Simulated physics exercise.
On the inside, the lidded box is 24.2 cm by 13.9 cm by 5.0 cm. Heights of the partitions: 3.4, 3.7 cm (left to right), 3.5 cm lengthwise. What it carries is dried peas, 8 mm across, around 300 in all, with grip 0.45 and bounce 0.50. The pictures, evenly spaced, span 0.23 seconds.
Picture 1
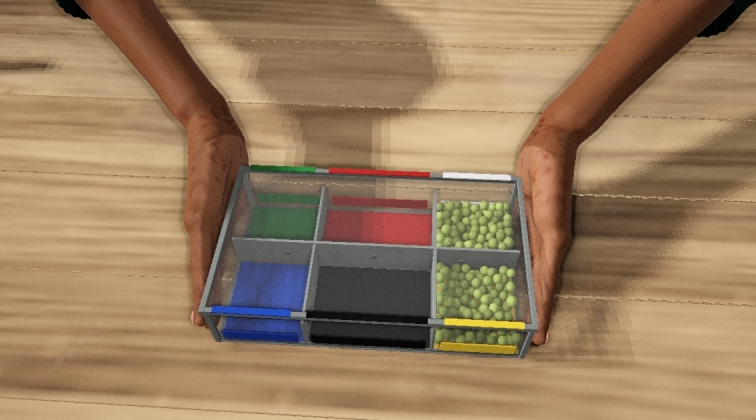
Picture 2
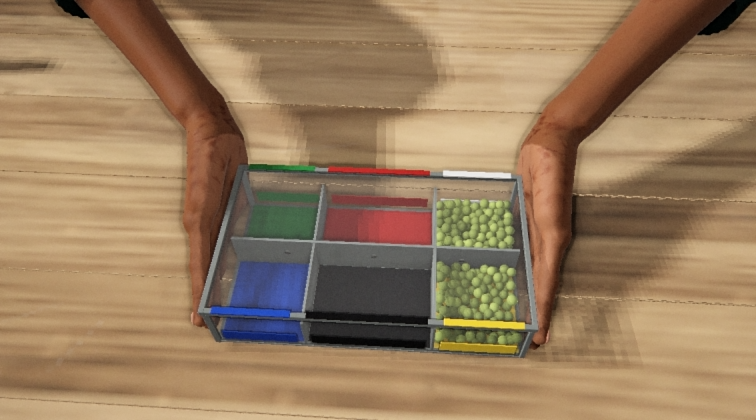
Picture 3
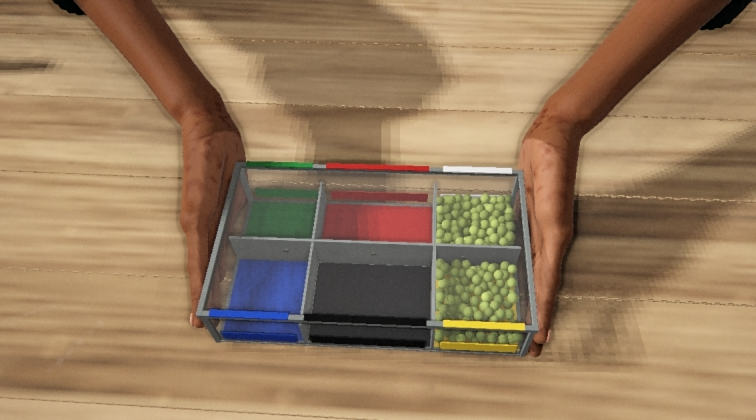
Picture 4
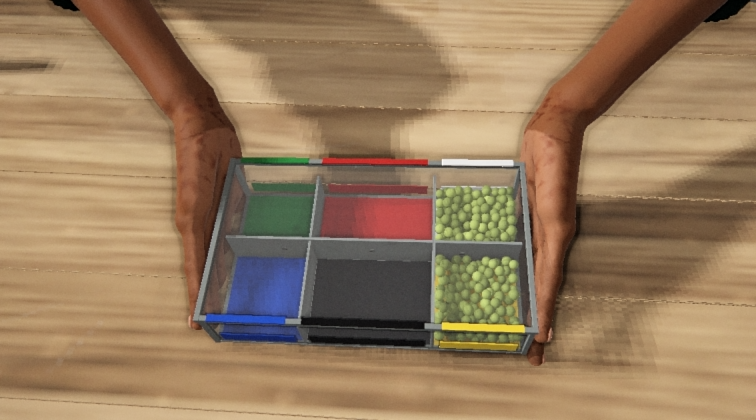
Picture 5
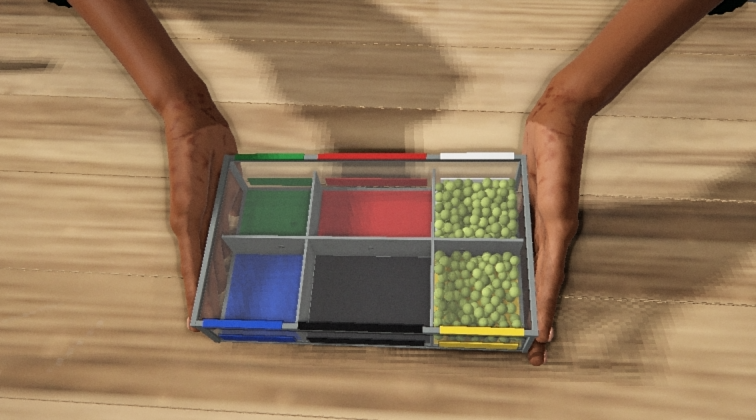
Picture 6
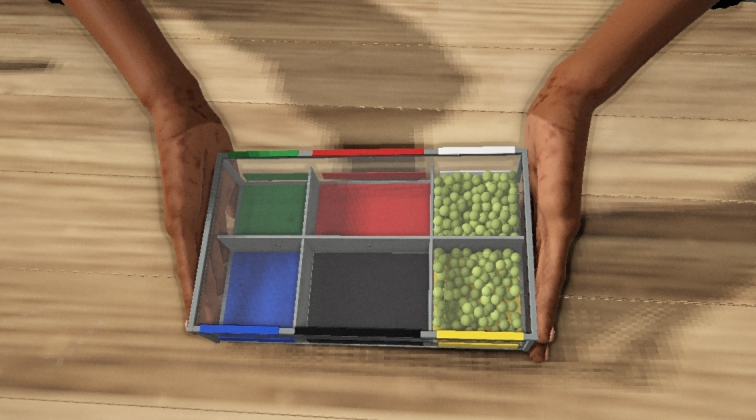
Two hands slightly tilt a clear divided box with green peas in its right compartments.
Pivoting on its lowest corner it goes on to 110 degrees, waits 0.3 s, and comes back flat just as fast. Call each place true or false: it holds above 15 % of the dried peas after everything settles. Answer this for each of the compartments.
Red: False, blue: False, green: False, yellow: True, white: True, black: False.
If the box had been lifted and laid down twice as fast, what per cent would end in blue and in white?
Then the blue compartment would hold 5 per cent and the white one 45 per cent.
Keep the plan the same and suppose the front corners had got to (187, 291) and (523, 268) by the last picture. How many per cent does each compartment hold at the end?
Per cent at the finish: Red 0, blue 0, green 15, yellow 30, white 50, black 5.
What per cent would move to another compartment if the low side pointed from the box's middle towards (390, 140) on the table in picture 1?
Estimate: Near 25 per cent.
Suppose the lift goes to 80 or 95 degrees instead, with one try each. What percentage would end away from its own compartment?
I'd expect close to 15 and then close to 15 per cent.
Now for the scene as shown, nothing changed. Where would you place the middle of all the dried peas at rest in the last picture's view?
When it all comes to rest, the middle is near (467, 289).
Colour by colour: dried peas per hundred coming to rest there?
Per cent by compartment - red 0, blue 5, green 0, yellow 50, white 40, black 5.
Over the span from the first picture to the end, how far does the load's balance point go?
Net shift: Approx. 2.5 cm.
Then, 1.16 s after the last picture, tilt 110 degrees; blue 5 %, yellow 50 %, white 50 %.
Then, 1.94 s after the last picture, tilt 56 degrees; blue 5 %, yellow 50 %, white 45 %.
Then, 2.73 s after the last picture, tilt 0 degrees; blue 5 %, yellow 50 %, white 40 %, black 5 %.
In the end, red 0 %, blue 5 %, green 0 %, yellow 50 %, white 40 %, black 5 %.
